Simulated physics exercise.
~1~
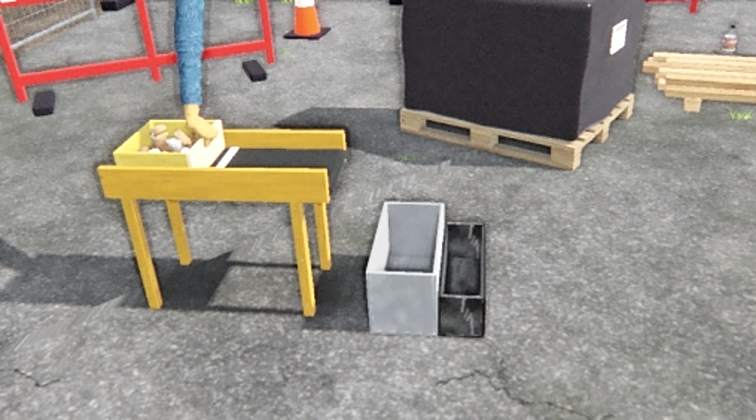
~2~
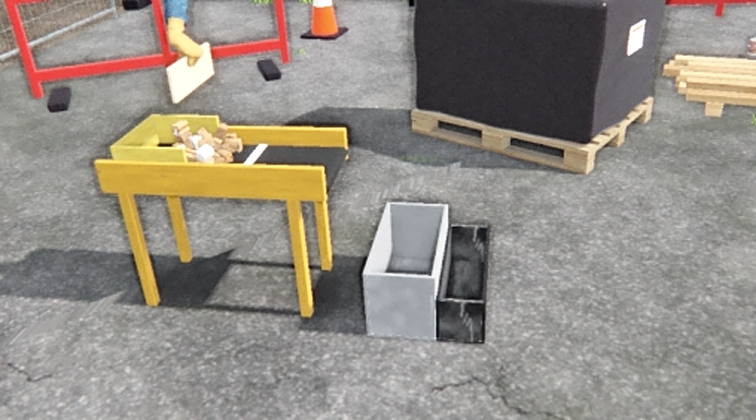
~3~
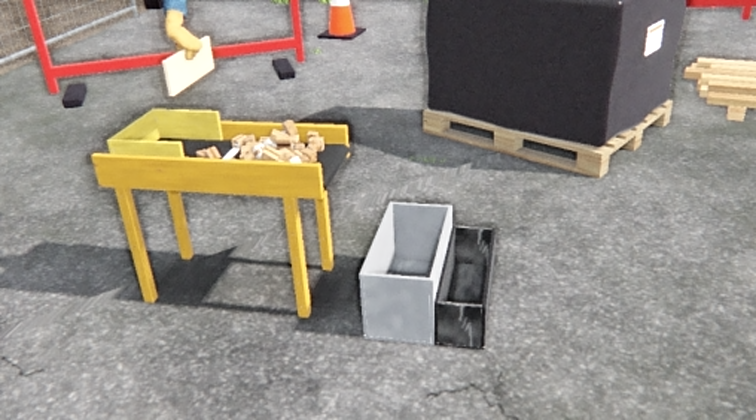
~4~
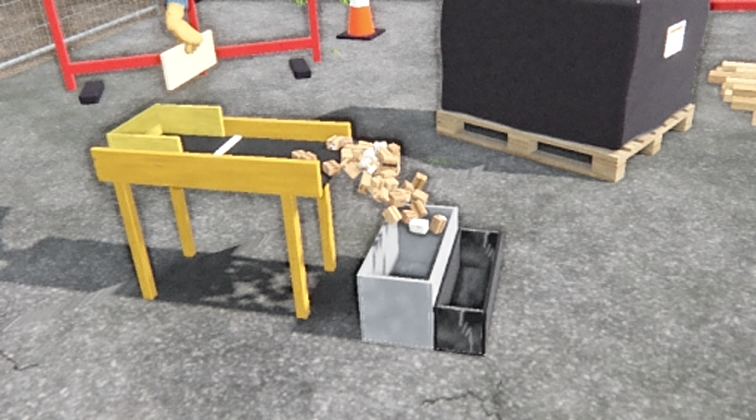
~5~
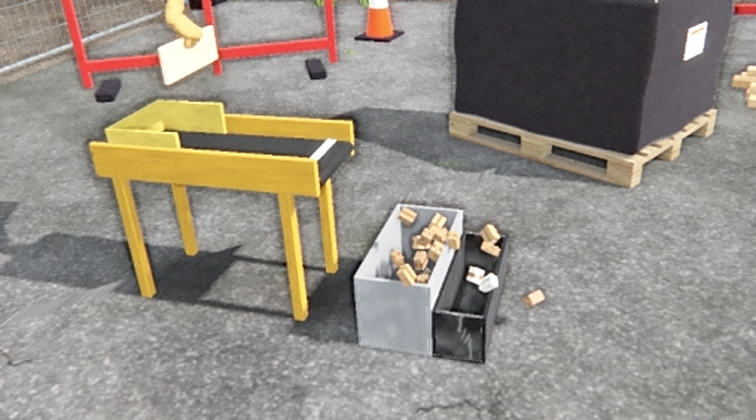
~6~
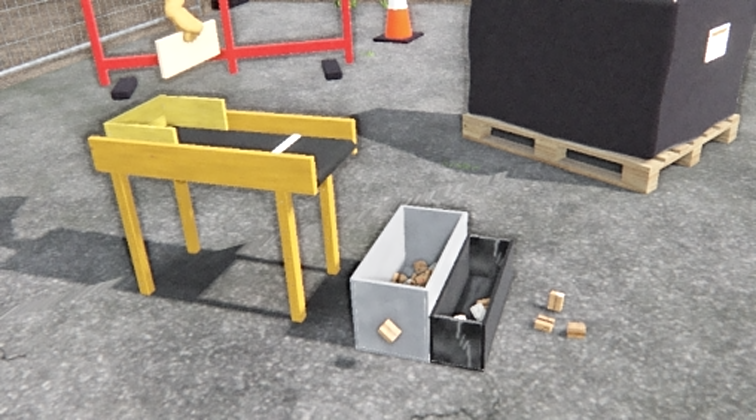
On a patch of grey tarmac, a gloved hand lifted the gate from a yellow pen and the belt carried a heap of small parcels rightward off its end, most dropping into the grey bin, a few into the black tote and some onto the ground.
